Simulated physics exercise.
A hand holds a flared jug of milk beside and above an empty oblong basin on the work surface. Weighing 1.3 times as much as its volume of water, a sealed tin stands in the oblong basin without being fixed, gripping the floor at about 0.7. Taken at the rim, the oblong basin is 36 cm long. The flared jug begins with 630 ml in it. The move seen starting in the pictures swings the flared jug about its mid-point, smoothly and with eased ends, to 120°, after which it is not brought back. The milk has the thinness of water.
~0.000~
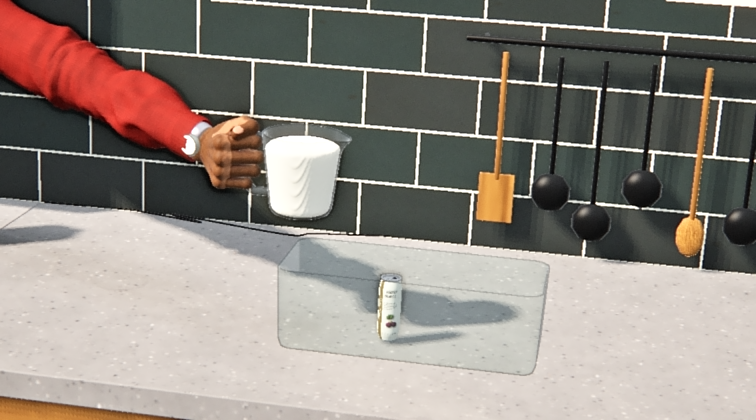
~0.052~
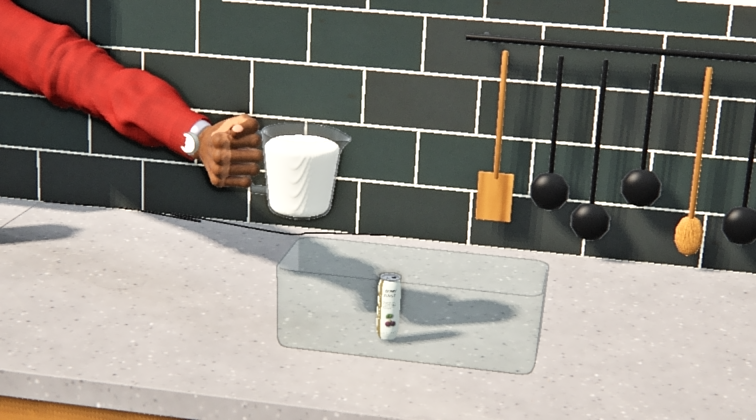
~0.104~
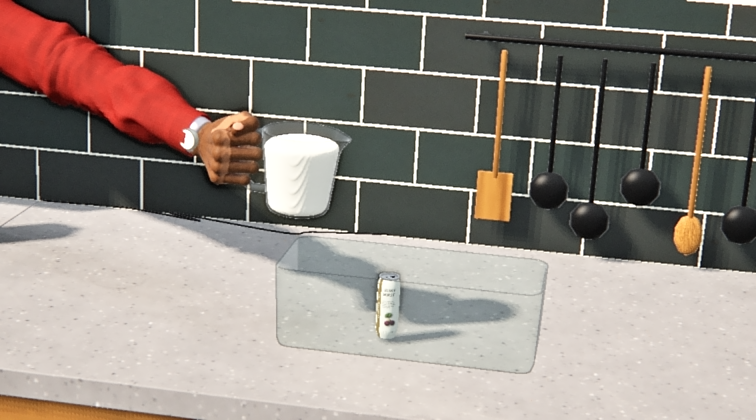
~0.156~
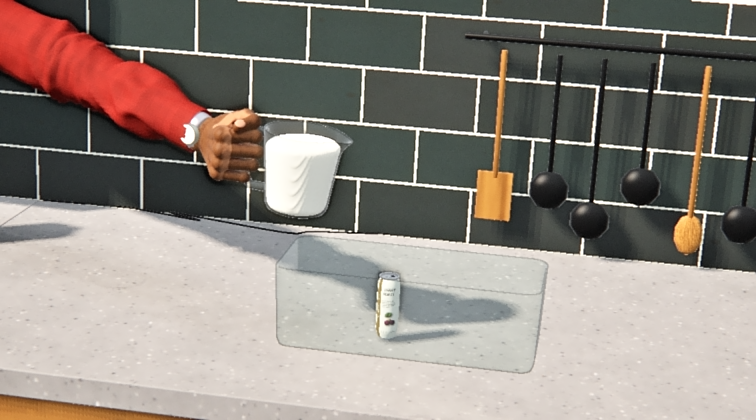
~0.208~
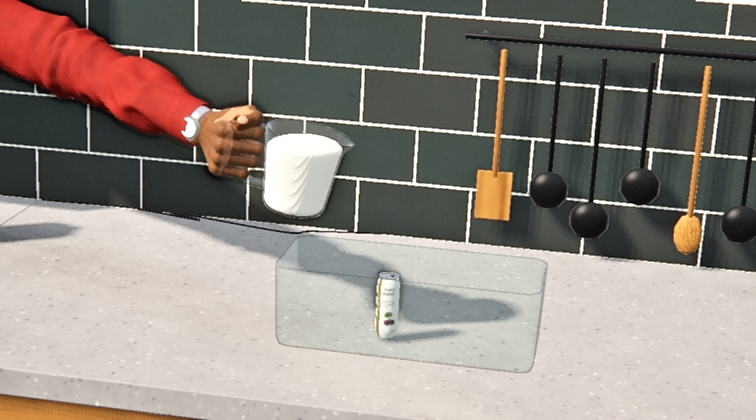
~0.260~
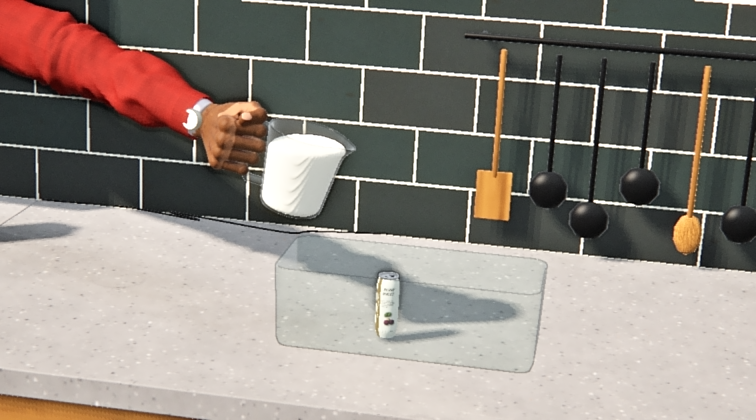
A flared jug of milk, held by a hand in a red sleeve, slowly leaned a little to the right above a clear, oblong basin with a small tin standing inside on the counter.
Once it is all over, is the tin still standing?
Here's my call: It tips.
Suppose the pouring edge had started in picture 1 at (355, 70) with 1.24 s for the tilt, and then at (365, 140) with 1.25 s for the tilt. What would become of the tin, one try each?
Run one: It does not tip. Run two: It does not tip.
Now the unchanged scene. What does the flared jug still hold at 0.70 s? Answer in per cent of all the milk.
About 68 percent.
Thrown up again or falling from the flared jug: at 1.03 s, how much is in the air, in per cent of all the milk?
About 8 % of the total.
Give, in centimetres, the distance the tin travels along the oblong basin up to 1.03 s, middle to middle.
Some 1 cm.
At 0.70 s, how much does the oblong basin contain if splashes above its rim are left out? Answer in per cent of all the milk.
Roughly 12 per cent.
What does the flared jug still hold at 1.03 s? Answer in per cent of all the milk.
8 in a hundred, give or take.
By 0.70 s the tilt is 73° and 68 per cent is still to pour; the tin stands where it began.
By 1.03 s the tilt is 112° and 8 per cent is still to pour; the tin stands 1 cm from where it began.
By 1.37 s the tilt is 120° and 0 per cent is still to pour; the tin leans 45°.
By 1.74 s the tilt is 120° and 0 per cent is still to pour; the tin lies on its side.
At rest the tin lies on its side.
